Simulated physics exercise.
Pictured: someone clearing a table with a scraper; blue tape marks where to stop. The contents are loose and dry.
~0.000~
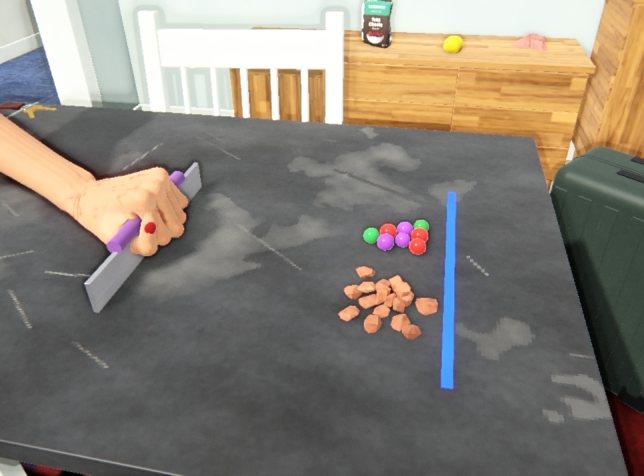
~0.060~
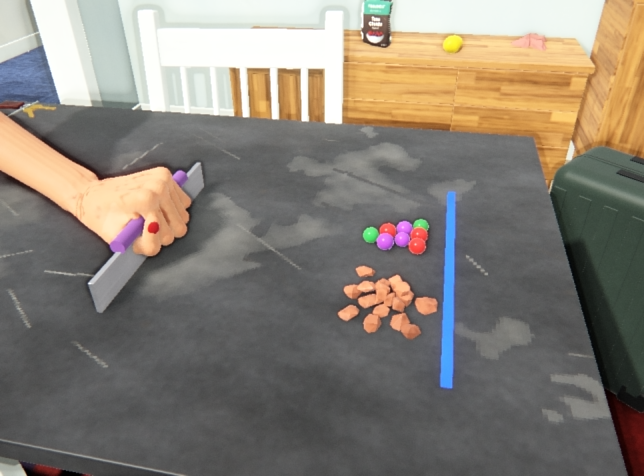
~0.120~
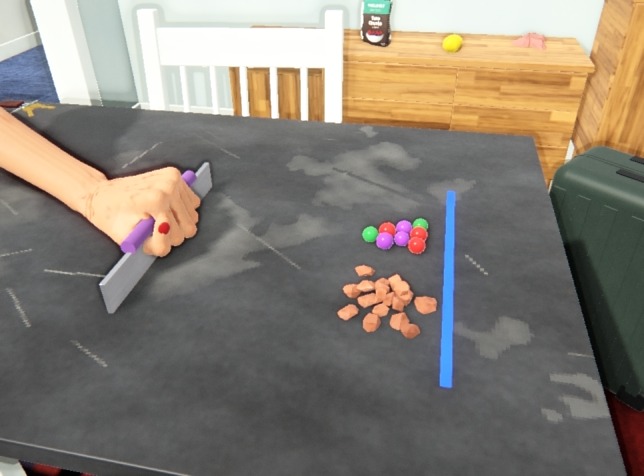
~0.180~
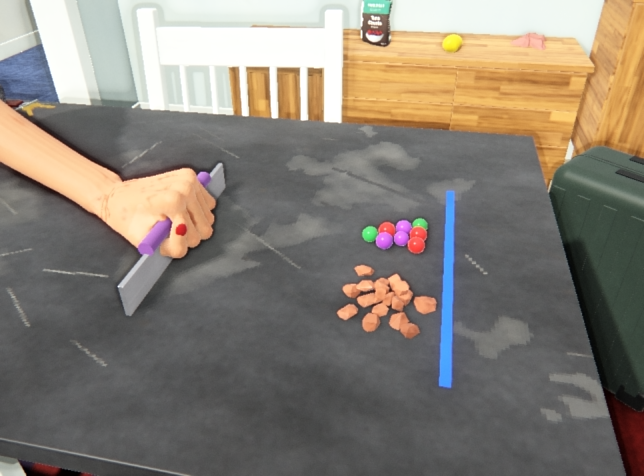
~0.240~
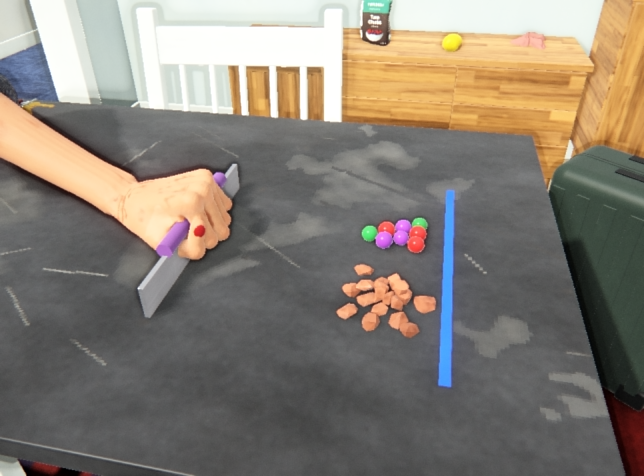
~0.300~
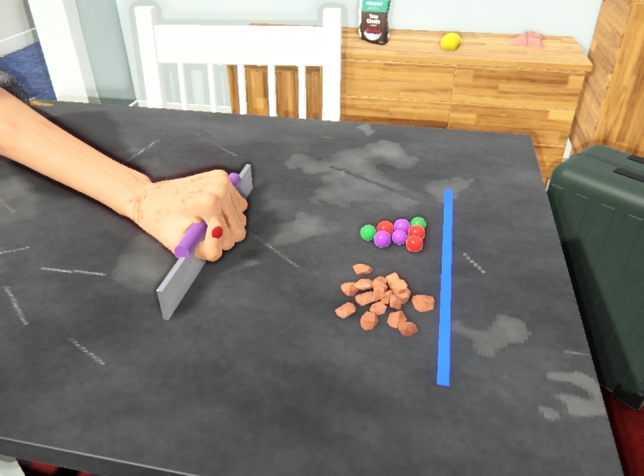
A hand sliding a scraper slowly rightward across a dark tabletop, with colourful marbles, reddish crumbled pieces and blue tape lying still.
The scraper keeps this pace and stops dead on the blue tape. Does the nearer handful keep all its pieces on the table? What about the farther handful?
In order: The nearer handful will manage to stay fully on the surface; the farther handful will fail to stay fully on the surface.
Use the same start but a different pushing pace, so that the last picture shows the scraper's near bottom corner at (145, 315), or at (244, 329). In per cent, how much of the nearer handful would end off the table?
That works out to 0 percent the first time and 0 percent the second time.
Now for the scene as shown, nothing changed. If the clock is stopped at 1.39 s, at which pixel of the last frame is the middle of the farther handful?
In the last picture's pixels, the middle is roughly at (560, 245).
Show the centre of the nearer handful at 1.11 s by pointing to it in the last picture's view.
Around (478, 308).
After 0.70 s, scraper still moving, near (336, 230); nearer handful all on the table, its front near (423, 302); farther handful all on the table, its front near (418, 224).
After 1.11 s, scraper stopped at the blue tape; nearer handful all on the table, its front near (517, 312); farther handful all on the table, its front near (488, 216).
After 1.39 s, scraper stopped at the blue tape; nearer handful all on the table, its front near (520, 312); farther handful all on the table, its front near (561, 215).
At rest (1.9 s), scraper stopped at the blue tape; nearer handful all on the table, its front near (520, 312); farther handful all over the edge.
